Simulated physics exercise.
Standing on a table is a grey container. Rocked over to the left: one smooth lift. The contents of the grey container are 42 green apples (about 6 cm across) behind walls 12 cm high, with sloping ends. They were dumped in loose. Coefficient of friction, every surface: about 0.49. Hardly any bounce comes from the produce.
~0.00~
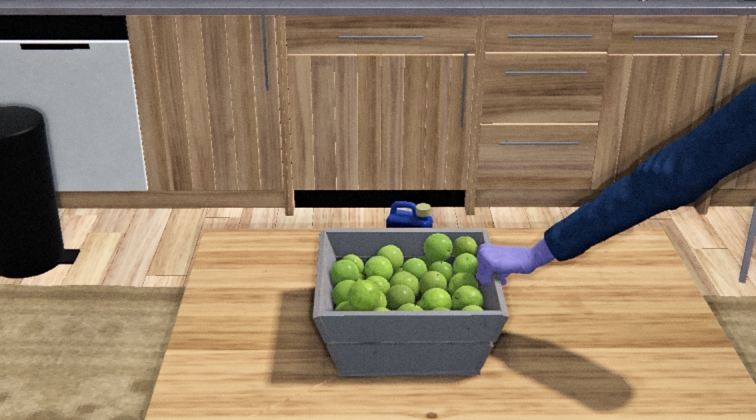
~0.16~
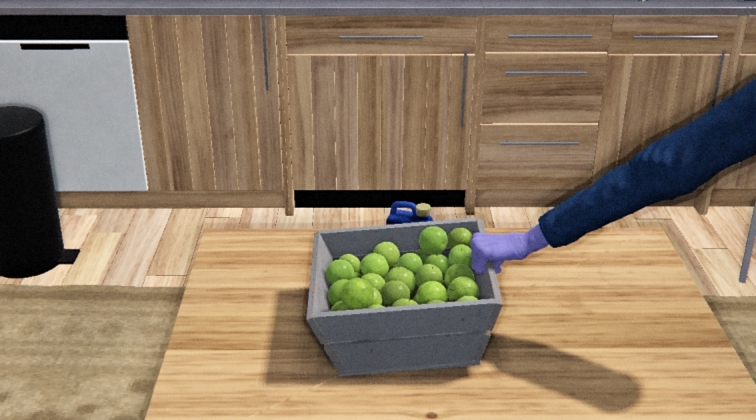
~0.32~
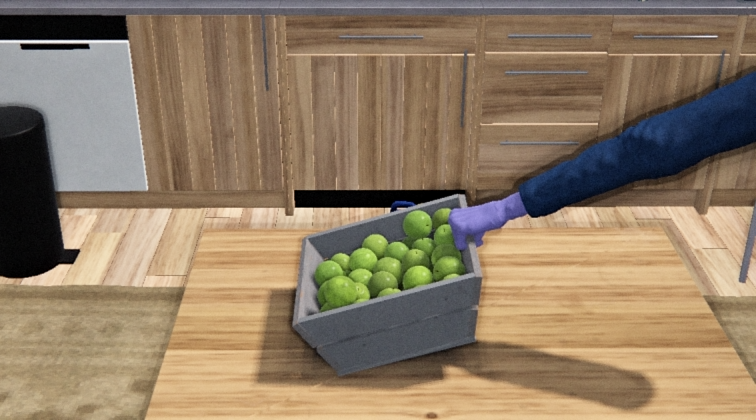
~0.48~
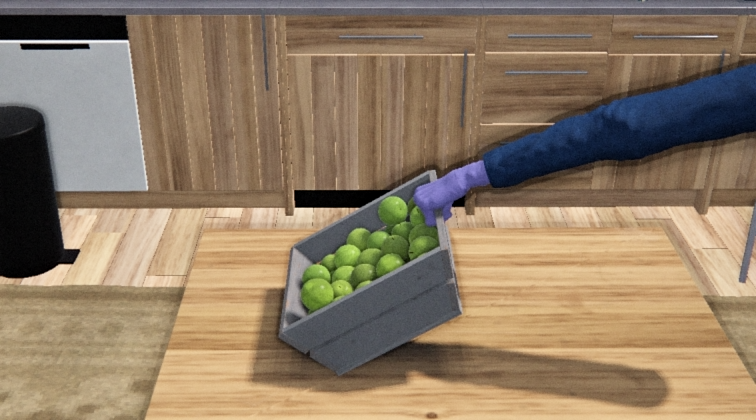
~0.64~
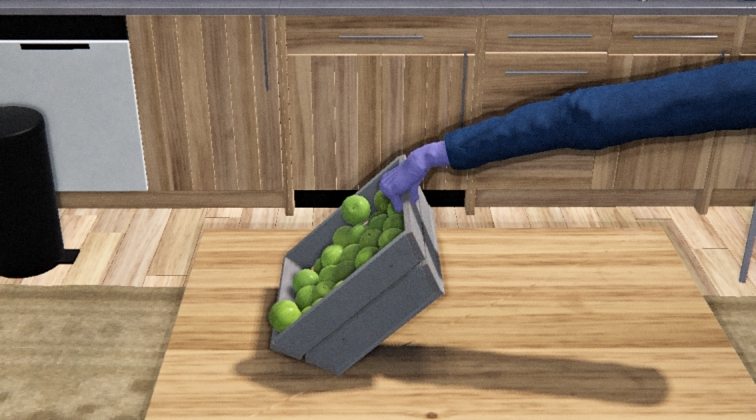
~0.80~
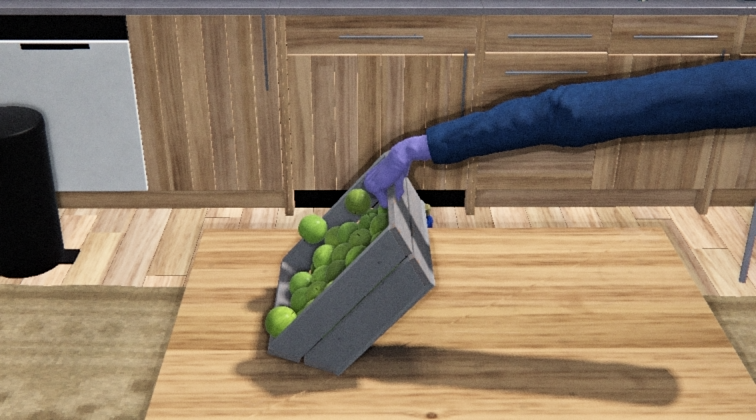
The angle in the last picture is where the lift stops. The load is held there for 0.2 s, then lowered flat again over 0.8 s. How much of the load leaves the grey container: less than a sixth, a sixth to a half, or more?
Expect under one-sixth of them to get out.
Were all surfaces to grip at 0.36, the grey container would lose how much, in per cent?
Grey container 0 per cent.
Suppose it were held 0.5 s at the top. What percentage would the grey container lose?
Then grey container 0 per cent.
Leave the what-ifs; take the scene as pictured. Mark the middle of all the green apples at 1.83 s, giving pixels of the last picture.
They're centred near (398, 299).
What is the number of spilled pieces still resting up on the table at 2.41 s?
About 0.
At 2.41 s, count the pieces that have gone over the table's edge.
Count: Roughly 0.
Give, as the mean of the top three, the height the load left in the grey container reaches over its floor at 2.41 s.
I'd put it near 14 cm.
After 1.06 s, tilt 48°; 0 of 42 out of the grey container.
After 1.38 s, tilt 26°; 0 of 42 out of the grey container.
After 1.83 s, tilt 0°; 0 of 42 out of the grey container.
When it is over (at 2.41 s), 0 of 42 out of the grey container. Asked share, 0 of 42, 0 per cent.
